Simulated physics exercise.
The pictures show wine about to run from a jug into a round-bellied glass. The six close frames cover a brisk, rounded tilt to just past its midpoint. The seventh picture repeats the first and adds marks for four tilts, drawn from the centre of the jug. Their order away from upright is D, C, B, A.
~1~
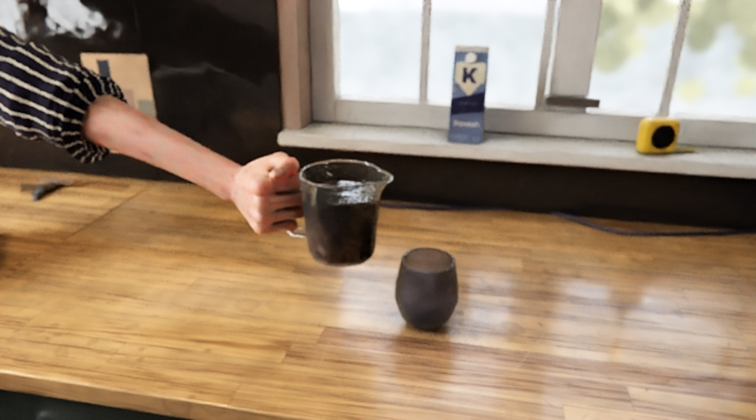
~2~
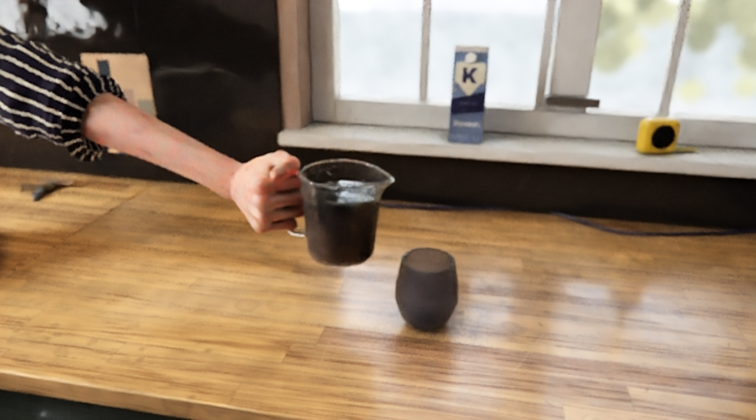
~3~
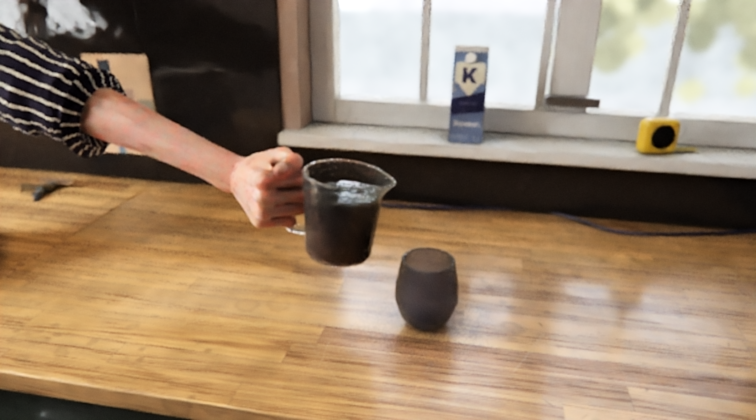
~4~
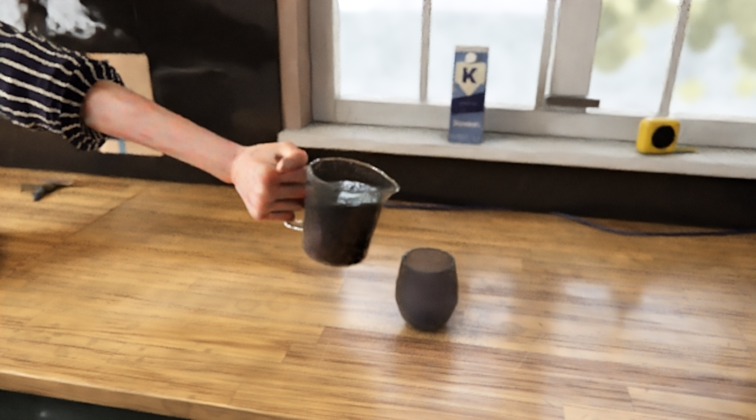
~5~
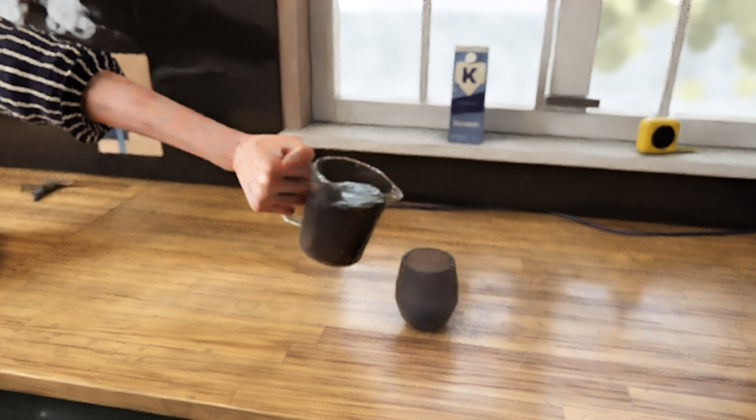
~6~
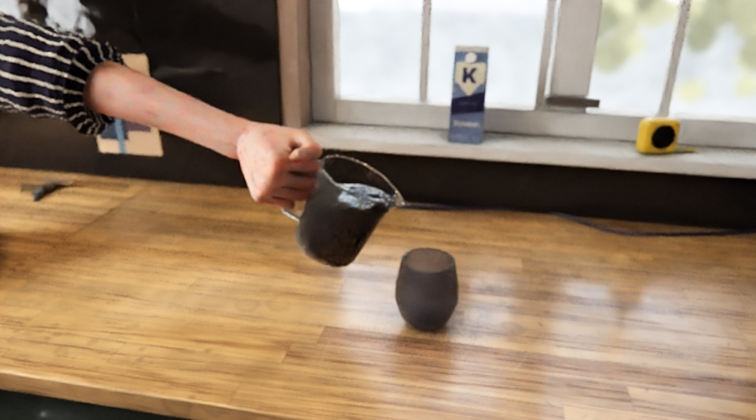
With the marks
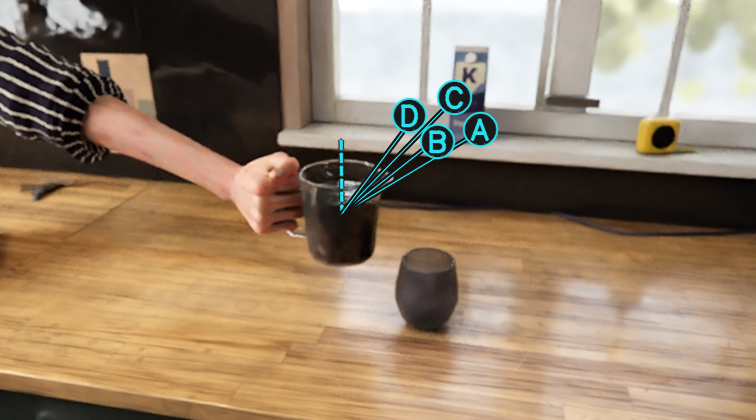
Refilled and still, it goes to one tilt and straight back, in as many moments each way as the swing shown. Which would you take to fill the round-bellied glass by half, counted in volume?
Go for A.
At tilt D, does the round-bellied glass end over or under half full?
Under half.
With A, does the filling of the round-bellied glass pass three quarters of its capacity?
No, less.
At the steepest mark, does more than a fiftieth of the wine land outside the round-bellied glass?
No.
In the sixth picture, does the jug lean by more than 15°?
Yes, it does.
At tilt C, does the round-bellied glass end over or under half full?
Under half.
On the marked copy, A at (466, 138); B at (422, 150); C at (443, 110); D at (402, 132).
With A, the round-bellied glass ends with about 49 % of what it can hold.
With B, the round-bellied glass ends with about 33 % of what it can hold.
With C, the round-bellied glass ends with about 20 % of what it can hold.
With D, the round-bellied glass ends with about 9 % of what it can hold.
